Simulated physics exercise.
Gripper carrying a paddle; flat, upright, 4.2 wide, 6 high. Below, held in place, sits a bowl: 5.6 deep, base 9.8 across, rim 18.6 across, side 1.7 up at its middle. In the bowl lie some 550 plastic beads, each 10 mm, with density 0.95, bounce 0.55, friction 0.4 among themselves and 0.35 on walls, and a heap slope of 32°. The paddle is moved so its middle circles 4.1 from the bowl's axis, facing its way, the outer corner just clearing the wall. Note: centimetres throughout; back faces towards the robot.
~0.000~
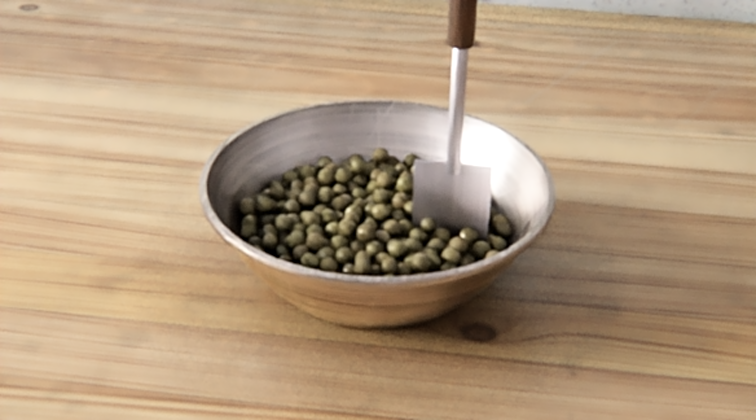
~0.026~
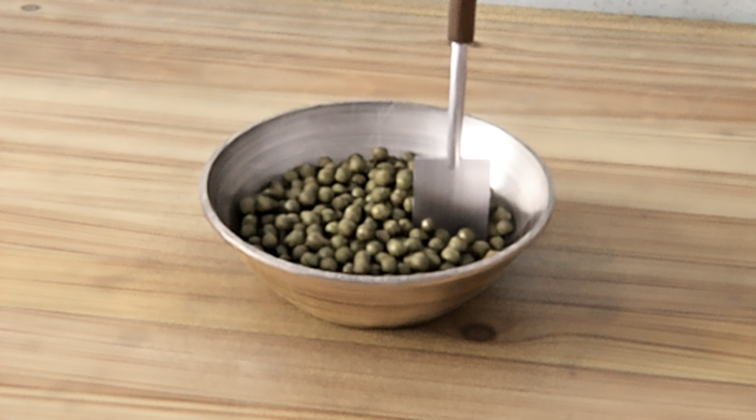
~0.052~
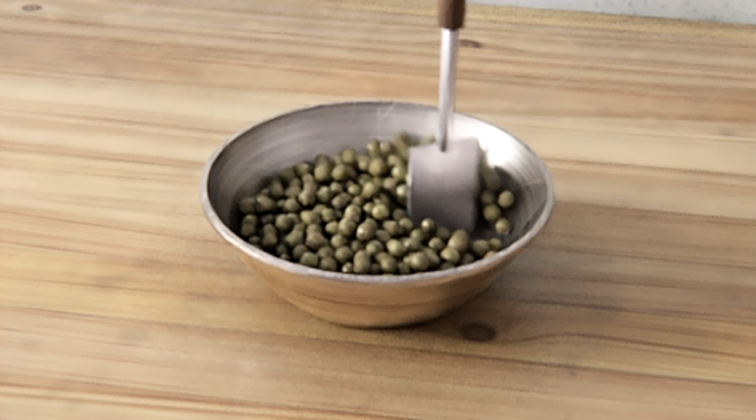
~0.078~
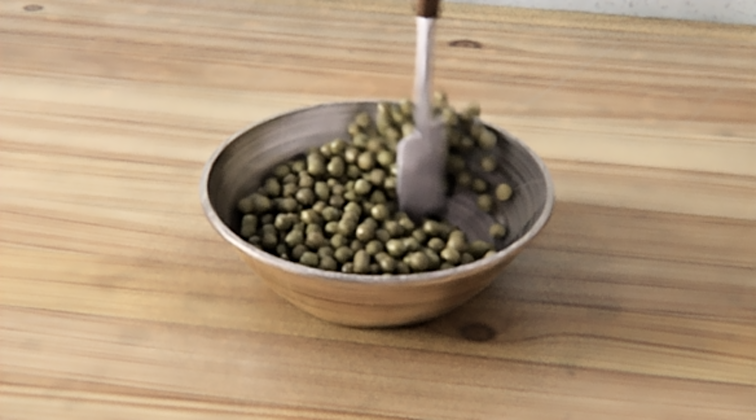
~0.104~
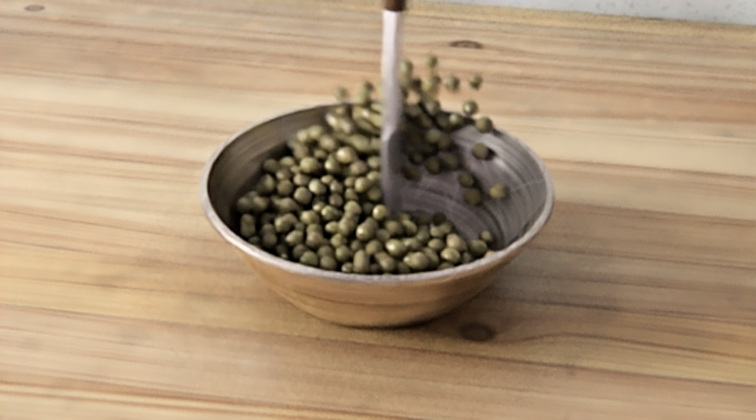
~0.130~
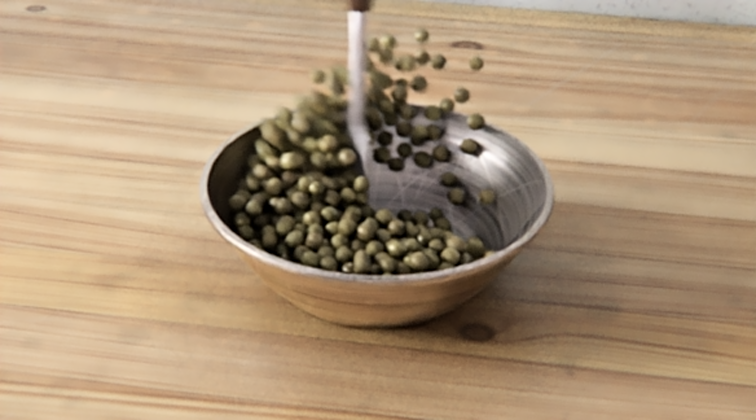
In a metal bowl on a wooden table, a paddle sweeps left, flinging green beads upward.
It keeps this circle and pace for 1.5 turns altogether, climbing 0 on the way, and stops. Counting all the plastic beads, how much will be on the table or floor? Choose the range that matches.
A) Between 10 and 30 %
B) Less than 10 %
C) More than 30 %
Answer: C.
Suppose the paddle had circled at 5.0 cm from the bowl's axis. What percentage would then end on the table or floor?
Roughly 50 percent, I'd expect.
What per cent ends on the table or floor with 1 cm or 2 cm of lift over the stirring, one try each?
Around 45 percent, then 35 percent.
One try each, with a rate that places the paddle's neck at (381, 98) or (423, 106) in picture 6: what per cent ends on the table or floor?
Roughly 40 and 20 percent, in that order.
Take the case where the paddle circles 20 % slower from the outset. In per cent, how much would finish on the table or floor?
Near 40 in a hundred, it would be.
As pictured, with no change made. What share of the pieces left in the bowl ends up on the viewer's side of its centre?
Roughly 60 per cent.
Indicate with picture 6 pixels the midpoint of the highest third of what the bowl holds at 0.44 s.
The centre is roughly (419, 140).
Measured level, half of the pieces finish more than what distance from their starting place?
Around 13 centimetres.
By 0.28 s, 277° round, highest piece 11 above the table; 419 in the bowl, 41 on the table or floor, 86 in flight or on the tool.
By 0.44 s, 78° round, highest piece 11 above the table; 323 in the bowl, 168 on the table or floor, 55 in flight or on the tool.
By 0.72 s, 180° round, highest piece 5 above the table; 276 in the bowl, 270 on the table or floor.
By 1.42 s, 180° round, highest piece 5 above the table; 276 in the bowl, 270 on the table or floor.
Final count, 276 in the bowl, 270 on the table or floor. That is 49 % on the table or floor.
